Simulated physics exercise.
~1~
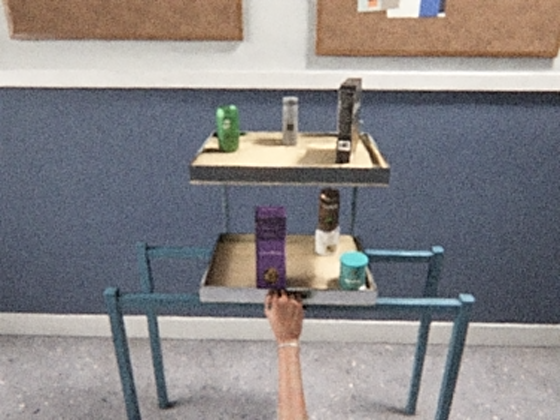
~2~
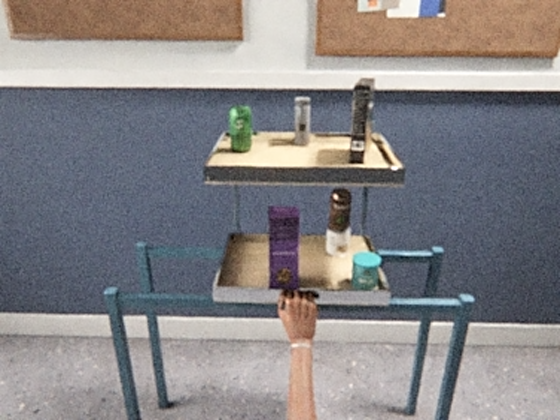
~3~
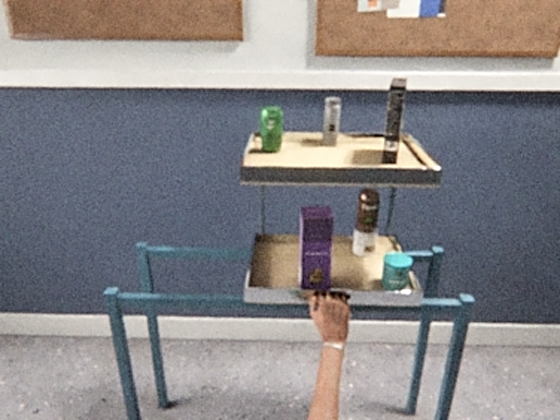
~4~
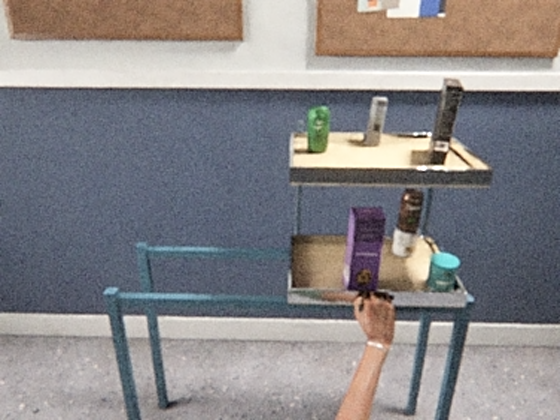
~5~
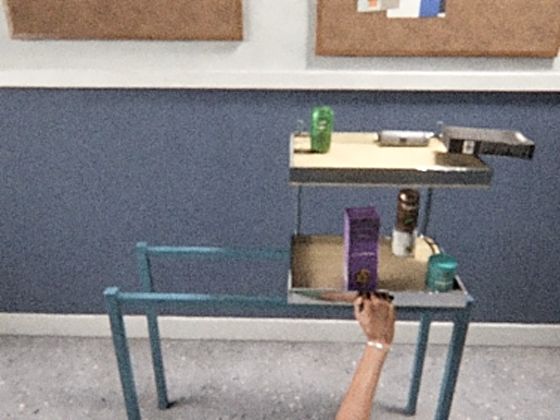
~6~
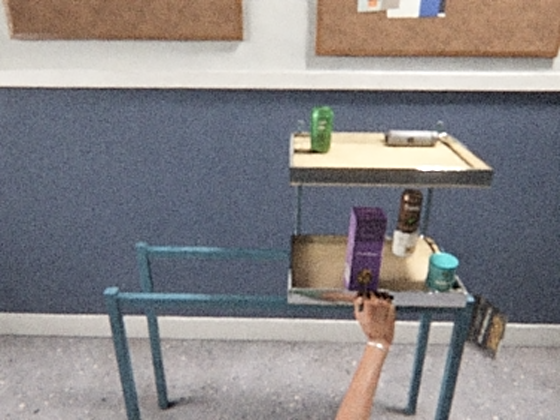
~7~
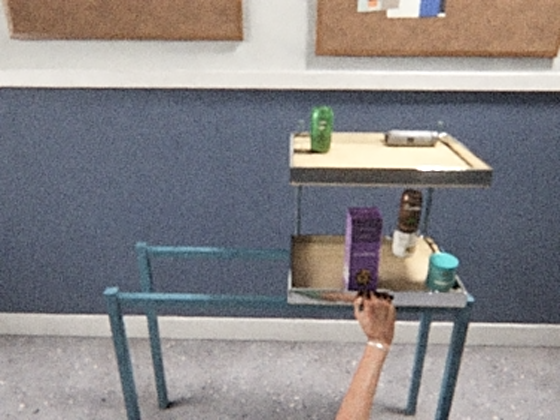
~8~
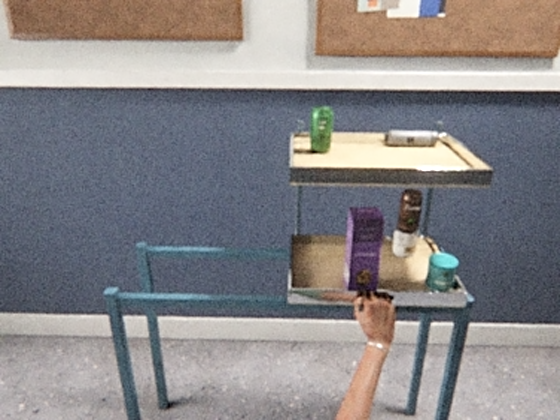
At first, a hand grips the front of a two-level tray on a blue frame, with a green can, a grey shaker and a tall black packet on top, and a purple carton, a brown can and a turquoise tin below. The hand pushes the tray to the right, everything riding along upright. When the tray stops at the right end, the grey shaker and black packet topple rightward. The packet goes over the edge and drops out of sight. Finally, the shaker lies on its side on the top level, while the other items remain standing.
